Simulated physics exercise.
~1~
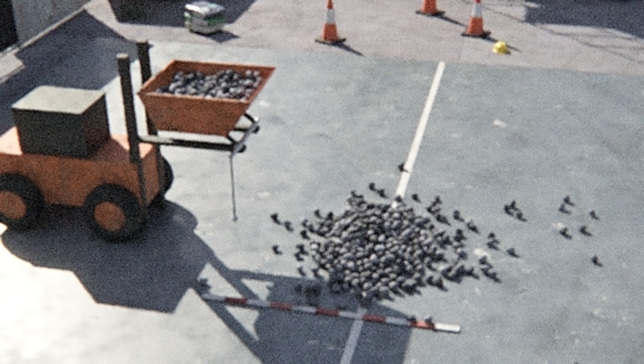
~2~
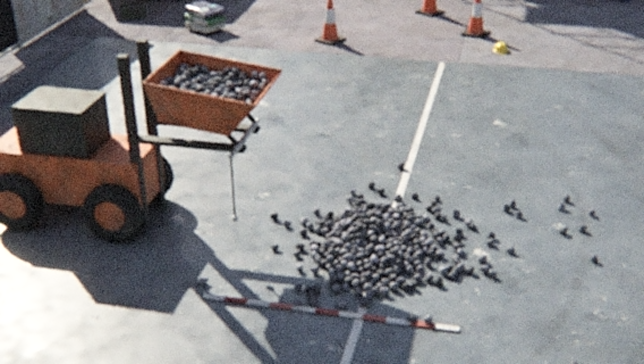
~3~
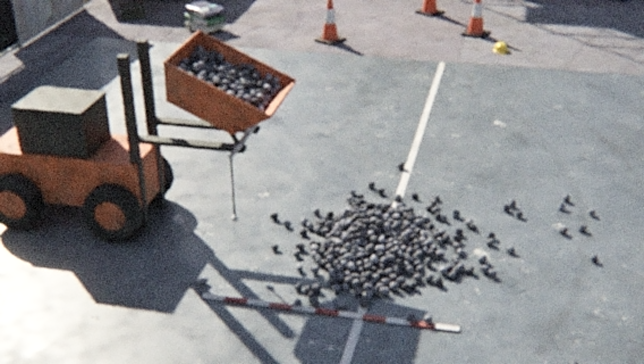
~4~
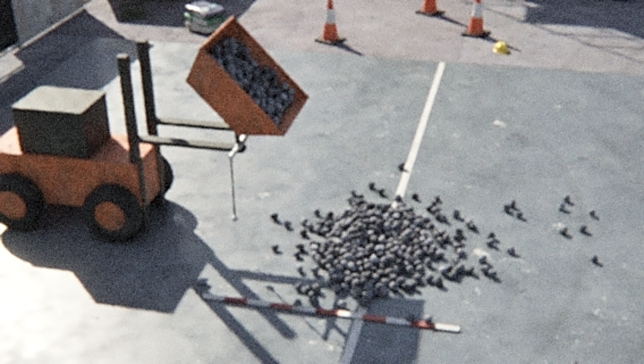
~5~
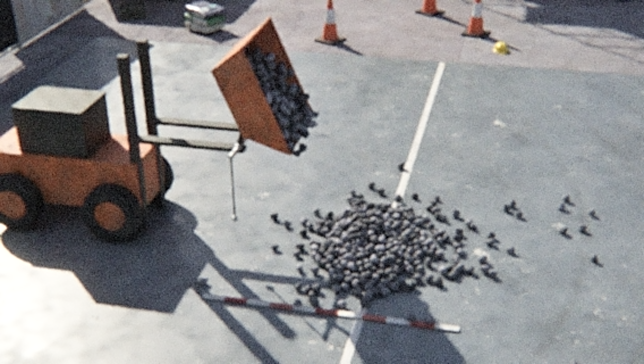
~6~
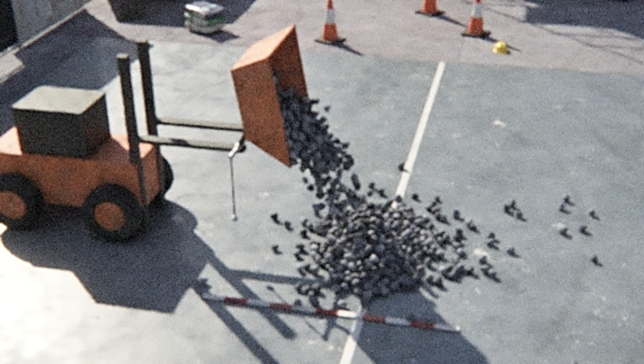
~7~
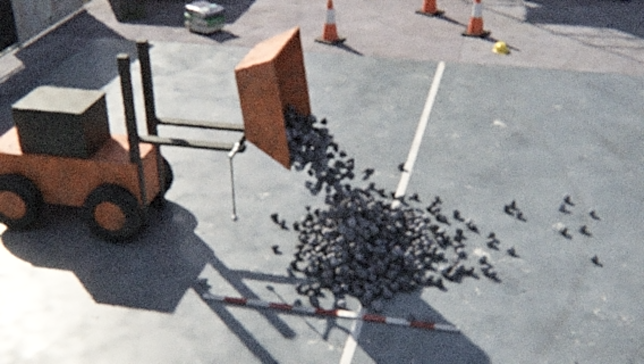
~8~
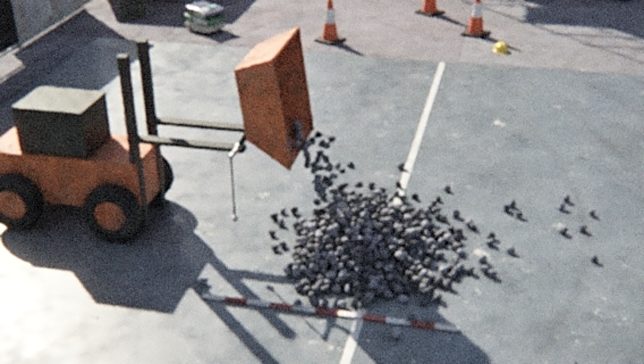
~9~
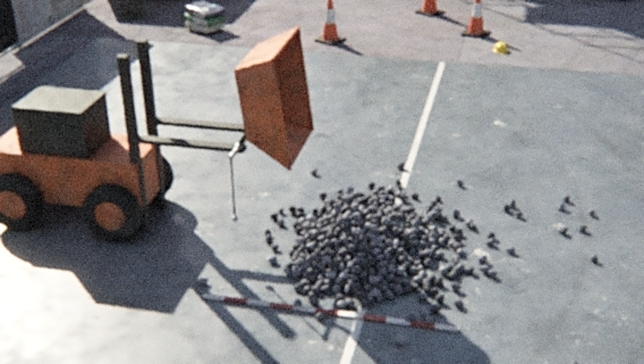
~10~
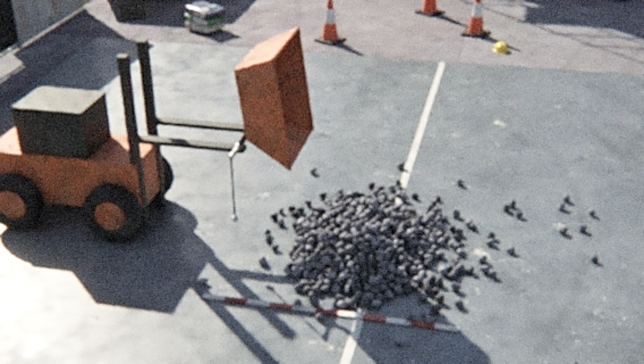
An orange fork truck with a dark boxy top stands at the left of a sunlit grey yard, seen from above, holding up an orange skip full of dark rounded stones. A heap of similar stones lies on the ground to the right, across a painted white line, with a red-and-white staff in front and traffic cones behind. The skip tips steadily to the right until its stones slide over the lip and pour onto the heap. The stream thins and stops, leaving the skip steeply tilted and empty above a larger, wider pile straddling the line.
